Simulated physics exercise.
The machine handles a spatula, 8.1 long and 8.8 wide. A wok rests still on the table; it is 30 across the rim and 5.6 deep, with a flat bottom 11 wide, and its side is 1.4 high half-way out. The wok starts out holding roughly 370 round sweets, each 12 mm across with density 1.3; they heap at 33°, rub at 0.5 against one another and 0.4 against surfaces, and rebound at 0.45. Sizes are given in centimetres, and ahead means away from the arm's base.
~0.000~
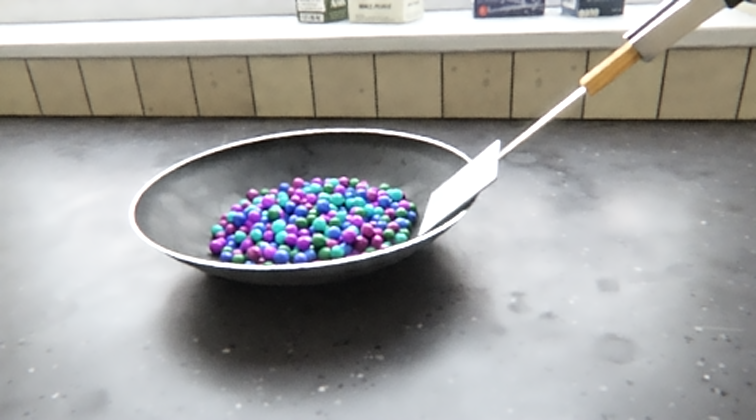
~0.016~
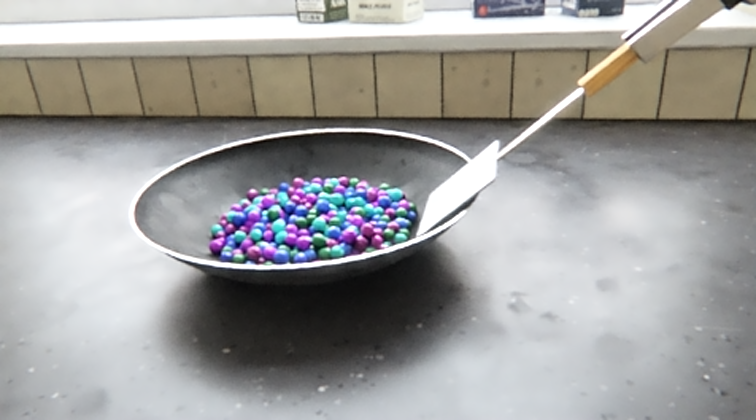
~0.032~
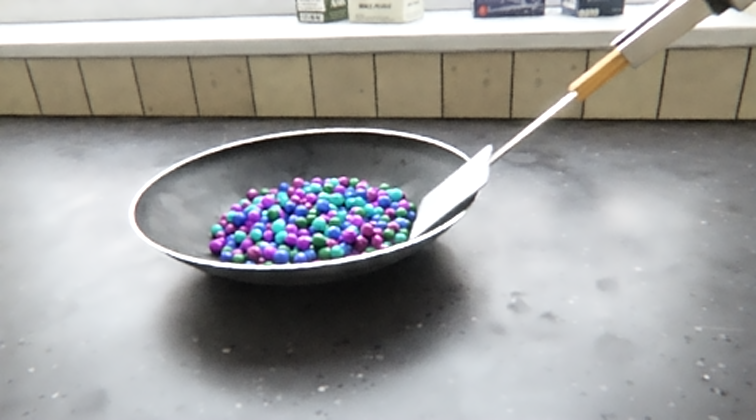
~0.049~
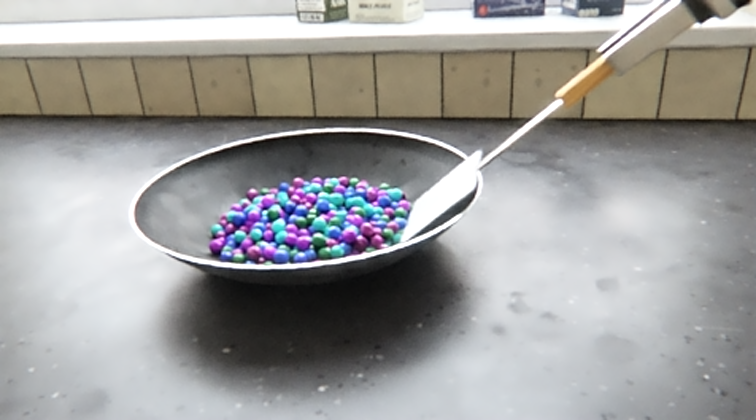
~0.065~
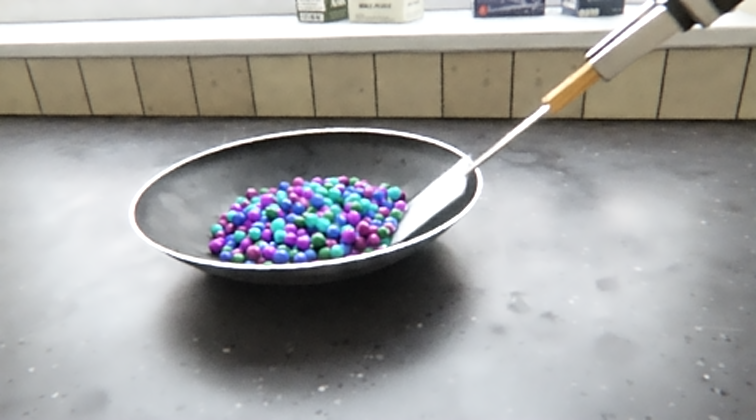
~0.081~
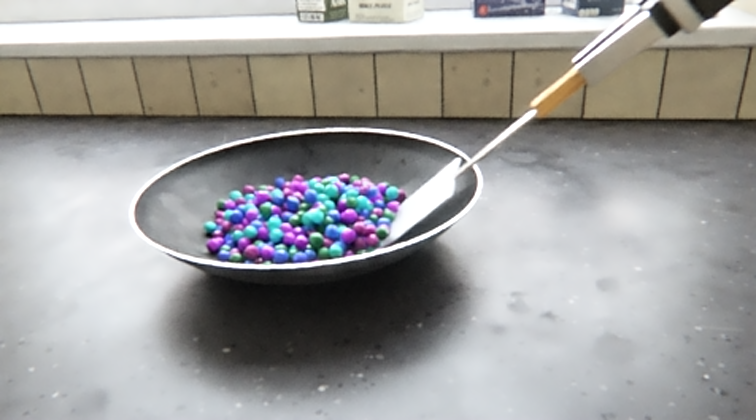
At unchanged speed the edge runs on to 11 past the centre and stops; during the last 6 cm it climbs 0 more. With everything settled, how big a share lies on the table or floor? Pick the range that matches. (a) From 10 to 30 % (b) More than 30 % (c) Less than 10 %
a, from 10 to 30 %.
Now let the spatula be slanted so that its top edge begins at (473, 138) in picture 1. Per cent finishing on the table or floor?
Around 20 percent ends up on the table or floor.
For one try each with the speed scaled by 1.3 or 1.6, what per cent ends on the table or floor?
I'd say near 25 and then near 35 per cent.
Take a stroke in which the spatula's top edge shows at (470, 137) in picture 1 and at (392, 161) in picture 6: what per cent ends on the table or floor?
About 50 per cent.
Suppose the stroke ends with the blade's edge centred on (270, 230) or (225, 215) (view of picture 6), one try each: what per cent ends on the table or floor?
Respectively some 0 and 5 percent end on the table or floor.
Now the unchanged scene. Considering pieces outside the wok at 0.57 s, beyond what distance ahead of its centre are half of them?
About 20 cm.
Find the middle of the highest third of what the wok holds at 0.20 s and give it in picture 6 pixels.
Centre estimated at around (246, 203).
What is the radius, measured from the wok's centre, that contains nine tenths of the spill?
I reckon it's some 30 centimetres.
After 0.20 s, sloping 42°, highest piece 4 above the table; 370 in the wok.
After 0.31 s, sloping 42°, highest piece 7 above the table; 370 in the wok.
After 0.57 s, sloping 42°, highest piece 7 above the table; 303 in the wok, 63 on the table or floor, 4 on the blade or in flight.
After 1.62 s, sloping 42°, highest piece 7 above the table; 302 in the wok, 68 on the table or floor.
In the end, 302 in the wok, 68 on the table or floor. That is 18 % on the table or floor.
